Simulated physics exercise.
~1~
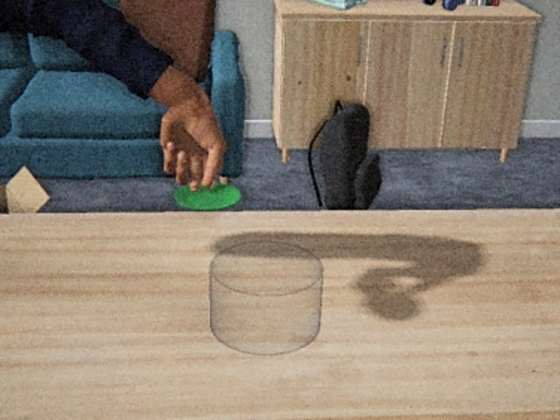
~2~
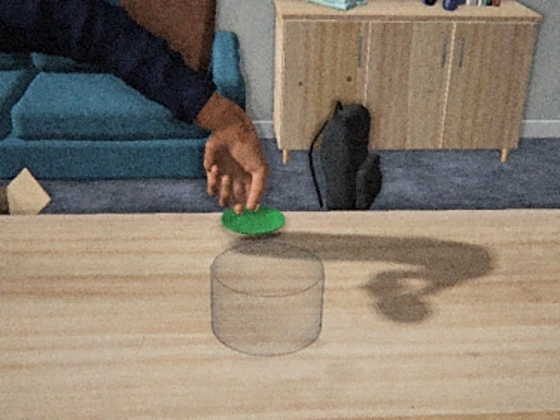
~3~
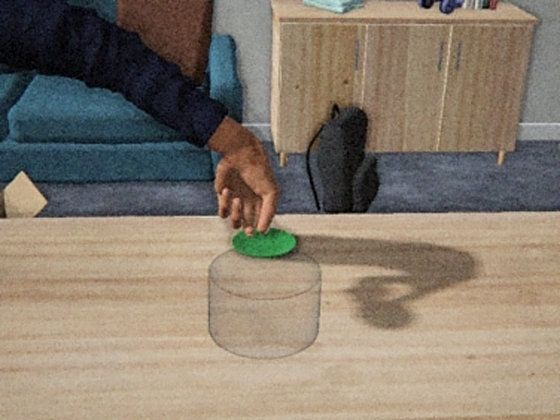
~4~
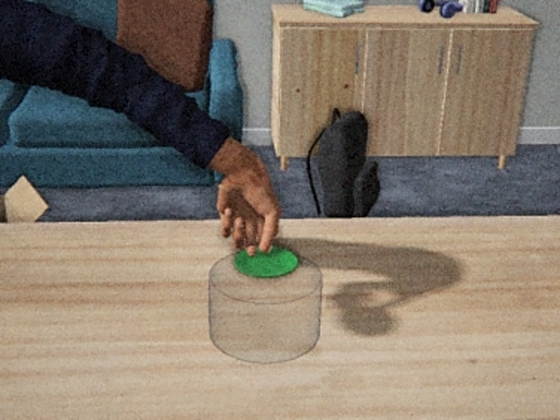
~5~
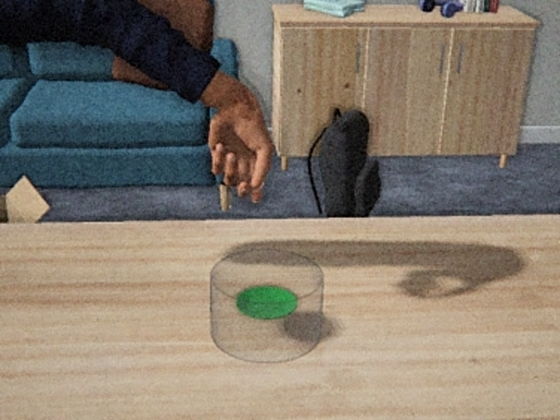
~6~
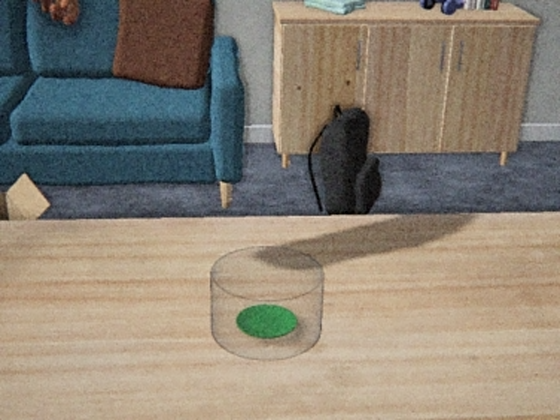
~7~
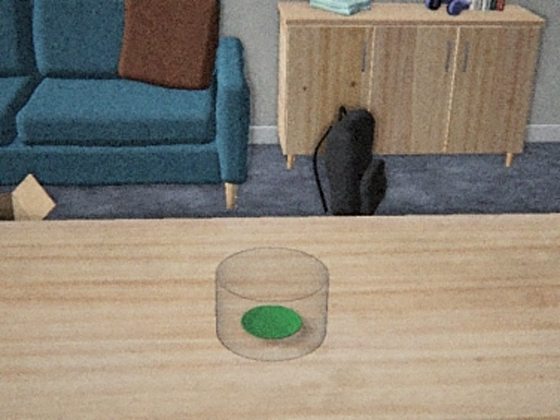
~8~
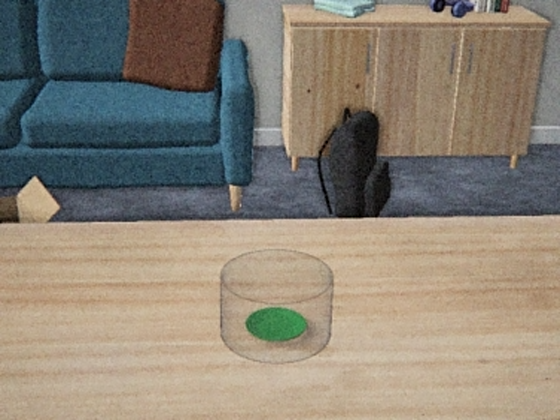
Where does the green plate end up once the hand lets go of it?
It drops inside the clear glass and lies flat near the bottom, so it does not cover the opening as a lid.
